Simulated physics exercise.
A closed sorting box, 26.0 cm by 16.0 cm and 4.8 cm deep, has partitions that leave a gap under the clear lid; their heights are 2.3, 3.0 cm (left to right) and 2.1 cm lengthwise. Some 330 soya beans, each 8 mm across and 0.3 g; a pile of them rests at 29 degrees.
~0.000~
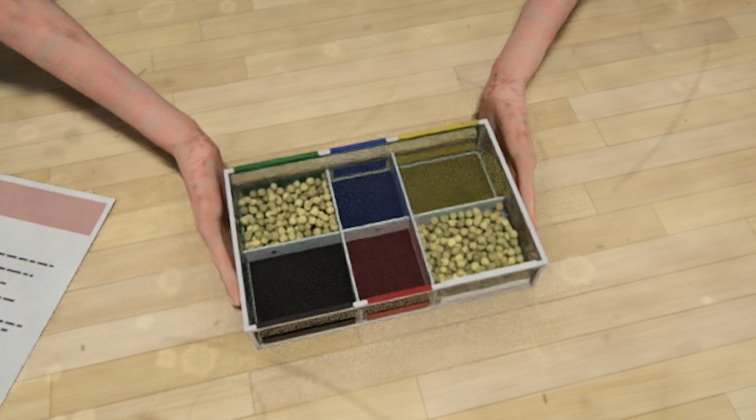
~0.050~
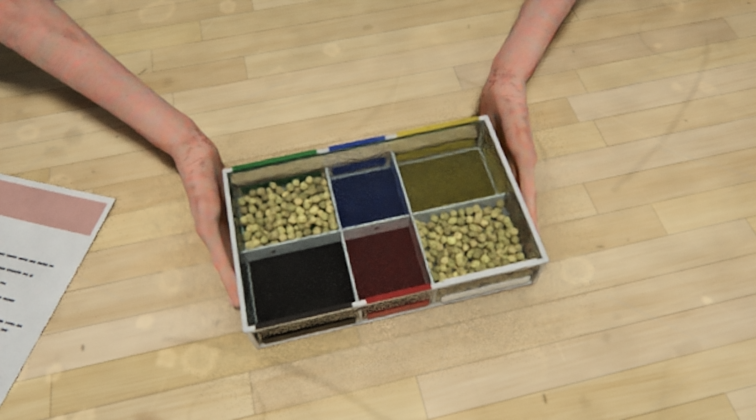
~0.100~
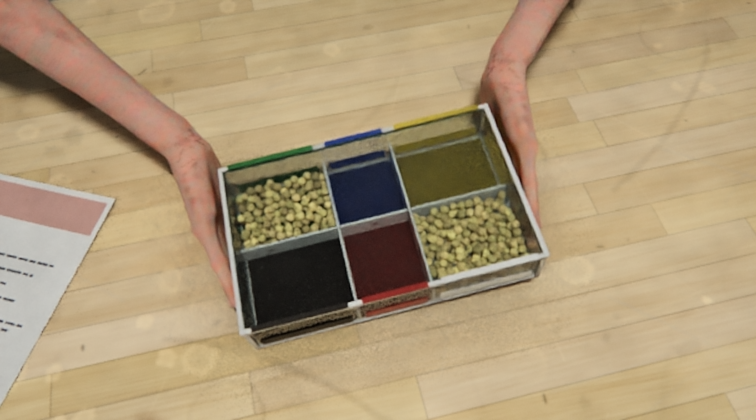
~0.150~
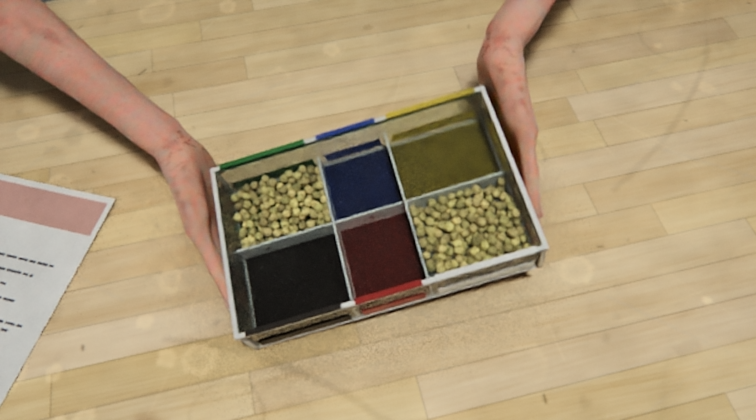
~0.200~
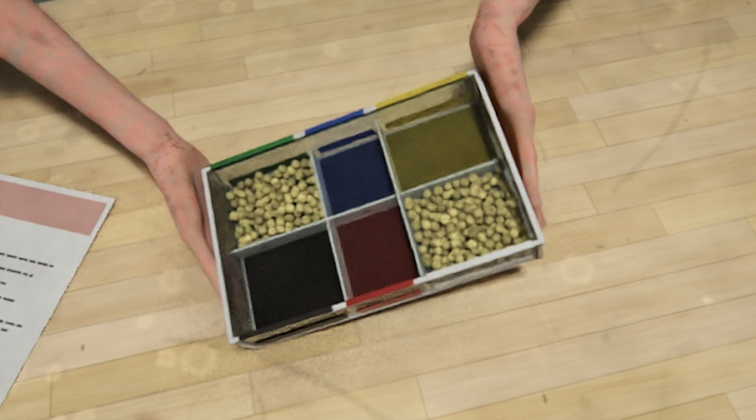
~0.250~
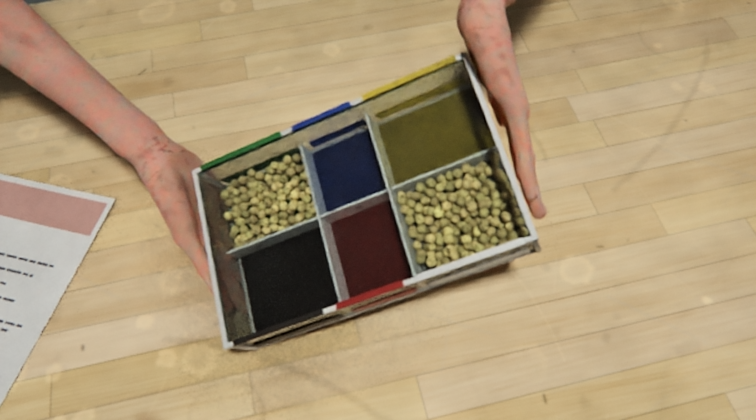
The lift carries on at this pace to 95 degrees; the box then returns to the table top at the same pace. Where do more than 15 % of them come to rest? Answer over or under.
Red: Under, blue: Under, green: Over, yellow: Under, white: Over, black: Over.
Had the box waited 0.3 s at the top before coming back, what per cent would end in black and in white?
In that case black 40, white 30.
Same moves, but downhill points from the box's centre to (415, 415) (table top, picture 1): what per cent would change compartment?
About 40 per cent.
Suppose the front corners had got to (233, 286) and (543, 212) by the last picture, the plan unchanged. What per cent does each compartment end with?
Red 0; blue 10; green 40; yellow 45; white 5; black 0.
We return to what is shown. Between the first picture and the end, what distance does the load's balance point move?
About 5.5 cm.
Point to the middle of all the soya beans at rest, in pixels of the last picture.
Near (301, 291).
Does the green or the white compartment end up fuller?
The white one has more.
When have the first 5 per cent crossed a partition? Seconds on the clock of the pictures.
At about 0.80 s.
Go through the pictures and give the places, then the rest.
Box tilt 0 degrees, front corners at (249, 327) and (542, 261); green 40 %, white 60 %, in the first frame.
Box tilt 1 degrees, front corners at (248, 328) and (543, 259), in the second frame.
Box tilt 5 degrees, front corners at (245, 330) and (543, 254), lowest corner left front, in the third frame.
Box tilt 11 degrees, front corners at (239, 334) and (542, 246), lowest corner left front, in the fourth frame.
Box tilt 18 degrees, front corners at (234, 339) and (538, 240), lowest corner left front, in the fifth frame.
Box tilt 24 degrees, front corners at (229, 343) and (531, 236), lowest corner left front; green 40 %, white 60 %. The box's pace is about 125 degrees a second, in the sixth frame.
After 0.92 s, tilt 94 degrees; red 10 %, green 35 %, white 45 %, black 15 %.
After 1.37 s, tilt 40 degrees; green 25 %, white 40 %, black 35 %.
Then, at 1.90 s, tilt 0 degrees; green 25 %, white 40 %, black 35 %.
At rest (2.5 s), red 0 %, blue 0 %, green 25 %, yellow 0 %, white 40 %, black 35 %.
